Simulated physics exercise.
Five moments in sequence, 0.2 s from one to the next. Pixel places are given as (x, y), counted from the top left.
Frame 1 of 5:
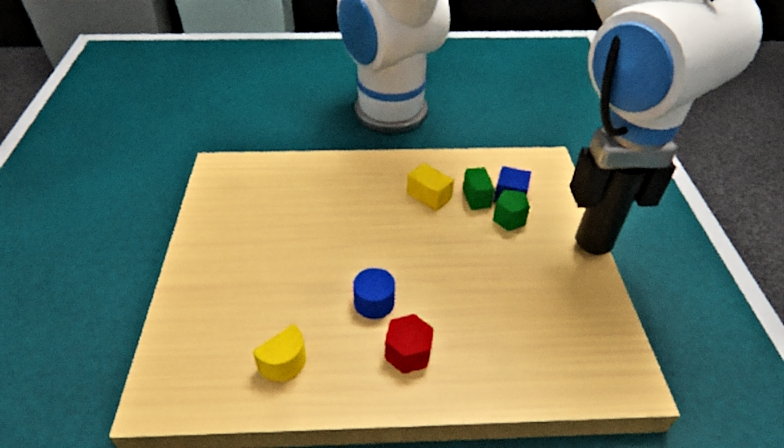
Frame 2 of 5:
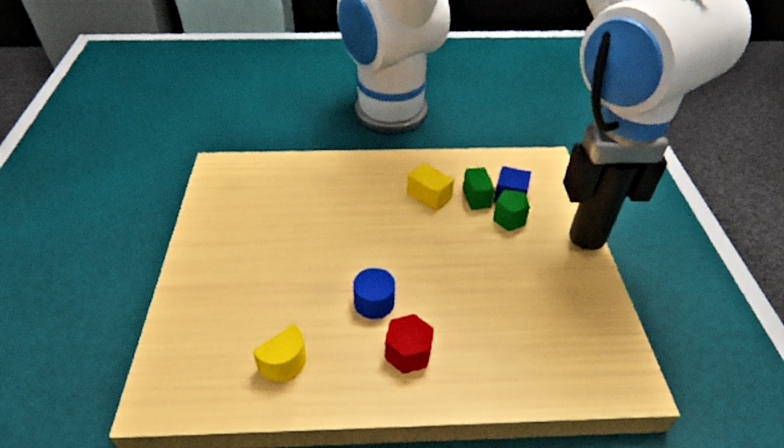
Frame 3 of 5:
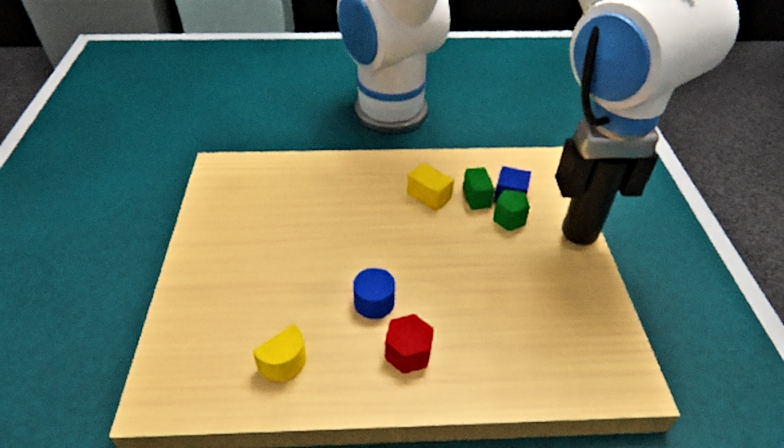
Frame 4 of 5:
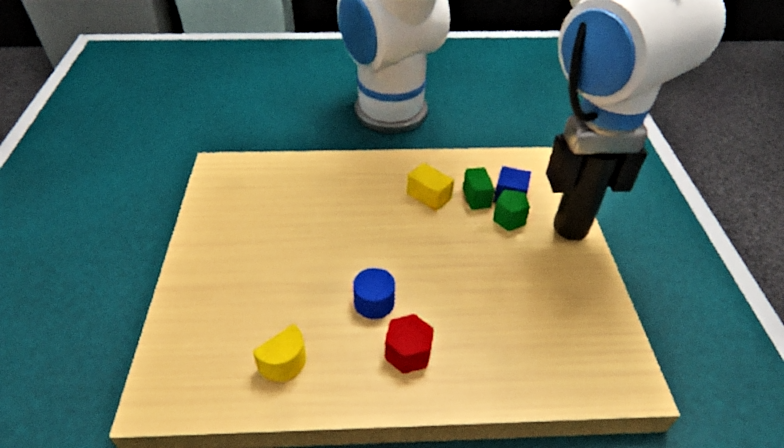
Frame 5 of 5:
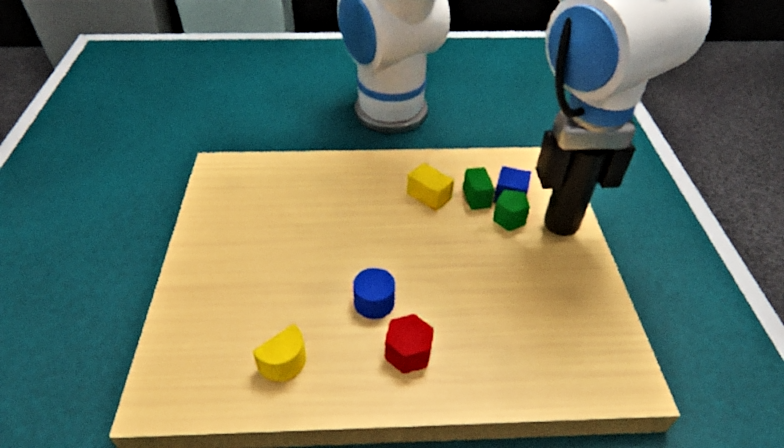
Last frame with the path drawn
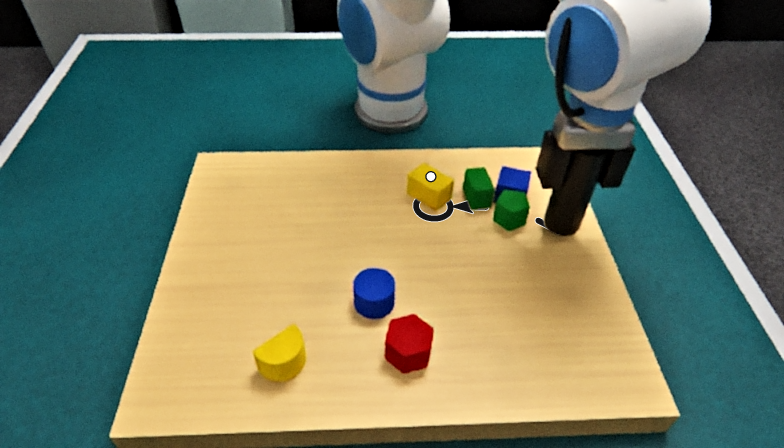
A white and blue robot arm holding a dark cylindrical pusher stands over the right side of a pale wooden board on a green table, seen from above at an angle. Yellow, green and blue blocks cluster near the back, with a blue cylinder, red block and yellow half-round piece nearer the front. The pusher glides slowly left and slightly back towards the cluster, touching nothing, while the blocks and camera stay still.
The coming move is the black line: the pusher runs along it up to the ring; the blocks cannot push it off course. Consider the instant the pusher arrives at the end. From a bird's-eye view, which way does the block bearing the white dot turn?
Turns anticlockwise.
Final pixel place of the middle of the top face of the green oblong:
Somewhere near (450, 168).
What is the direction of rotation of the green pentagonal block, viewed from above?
It swings round anticlockwise.
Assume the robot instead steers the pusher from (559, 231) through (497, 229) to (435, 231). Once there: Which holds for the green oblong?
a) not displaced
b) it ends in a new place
The one that fits is b, it ends in a new place.
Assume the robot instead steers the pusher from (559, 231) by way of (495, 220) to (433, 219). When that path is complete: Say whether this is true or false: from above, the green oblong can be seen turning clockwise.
This is true.
The line goes from (559, 231) over (519, 213) and (476, 207) to (433, 206); the dot is on the yellow oblong.
The first path, step by step. One third of the way, pusher at (520, 206); green oblong at (471, 176), turned 30° clockwise; green pentagonal block at (491, 196), turned 15° anticlockwise; blue four-sided block at (506, 170), turned 20° clockwise.
Two thirds of the way, pusher at (477, 200); yellow oblong at (418, 172), turned 20° anticlockwise; green oblong at (458, 173), turned 65° clockwise; green pentagonal block at (451, 199), turned 35° anticlockwise; blue four-sided block at (497, 166), turned 70° clockwise.
At the end, pusher at (434, 200); yellow oblong at (406, 167), turned 35° anticlockwise; green oblong at (450, 168), turned 95° clockwise; green pentagonal block at (416, 206), turned 60° anticlockwise; blue four-sided block at (497, 166), turned 70° clockwise.
